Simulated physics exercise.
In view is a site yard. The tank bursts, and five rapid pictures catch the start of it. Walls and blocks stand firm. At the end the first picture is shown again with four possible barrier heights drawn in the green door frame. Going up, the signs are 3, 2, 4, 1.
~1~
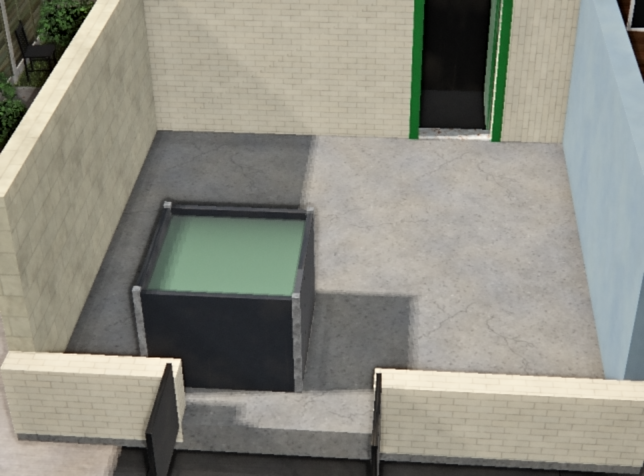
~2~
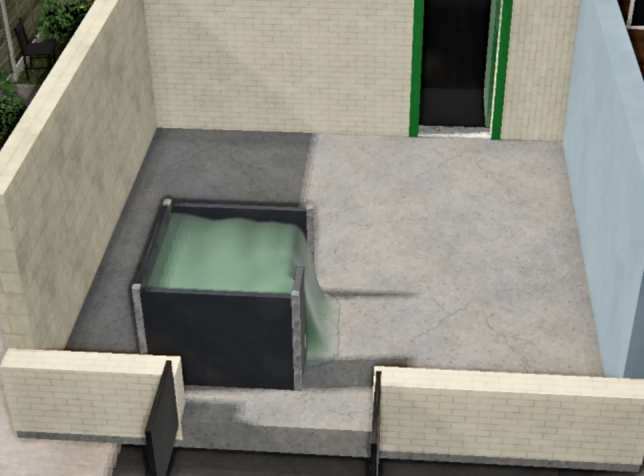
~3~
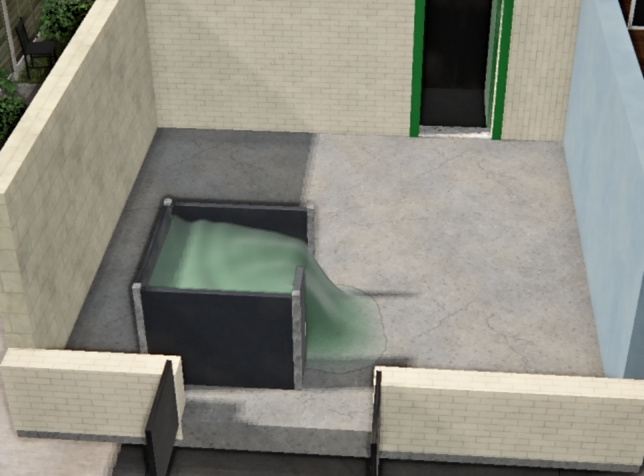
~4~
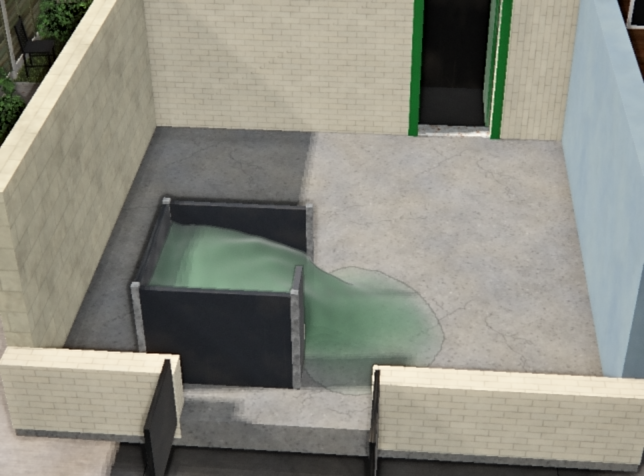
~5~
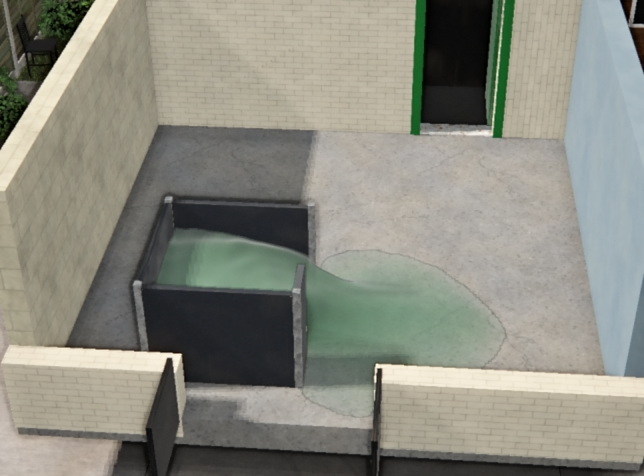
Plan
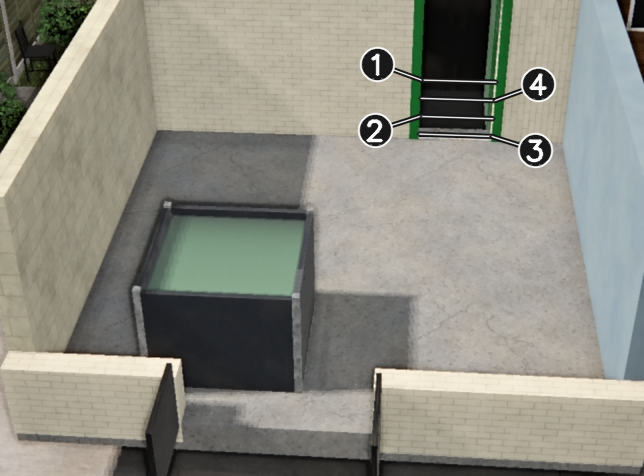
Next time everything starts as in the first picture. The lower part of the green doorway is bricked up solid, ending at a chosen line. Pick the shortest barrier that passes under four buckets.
That is height 2.
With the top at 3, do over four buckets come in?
Yes, that goes wrong.
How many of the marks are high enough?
Three.
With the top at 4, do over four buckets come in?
No, not at all.
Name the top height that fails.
3 it is.
On the marked copy, 1 at (458, 81); 2 at (456, 117); 3 at (455, 135); 4 at (457, 99); from the bottom up 3, 2, 4, 1.
Choosing 1, nothing gets over.
Choosing 2, nothing gets over.
Choosing 3, some 15 bucketfuls get in.
Choosing 4, nothing gets over.
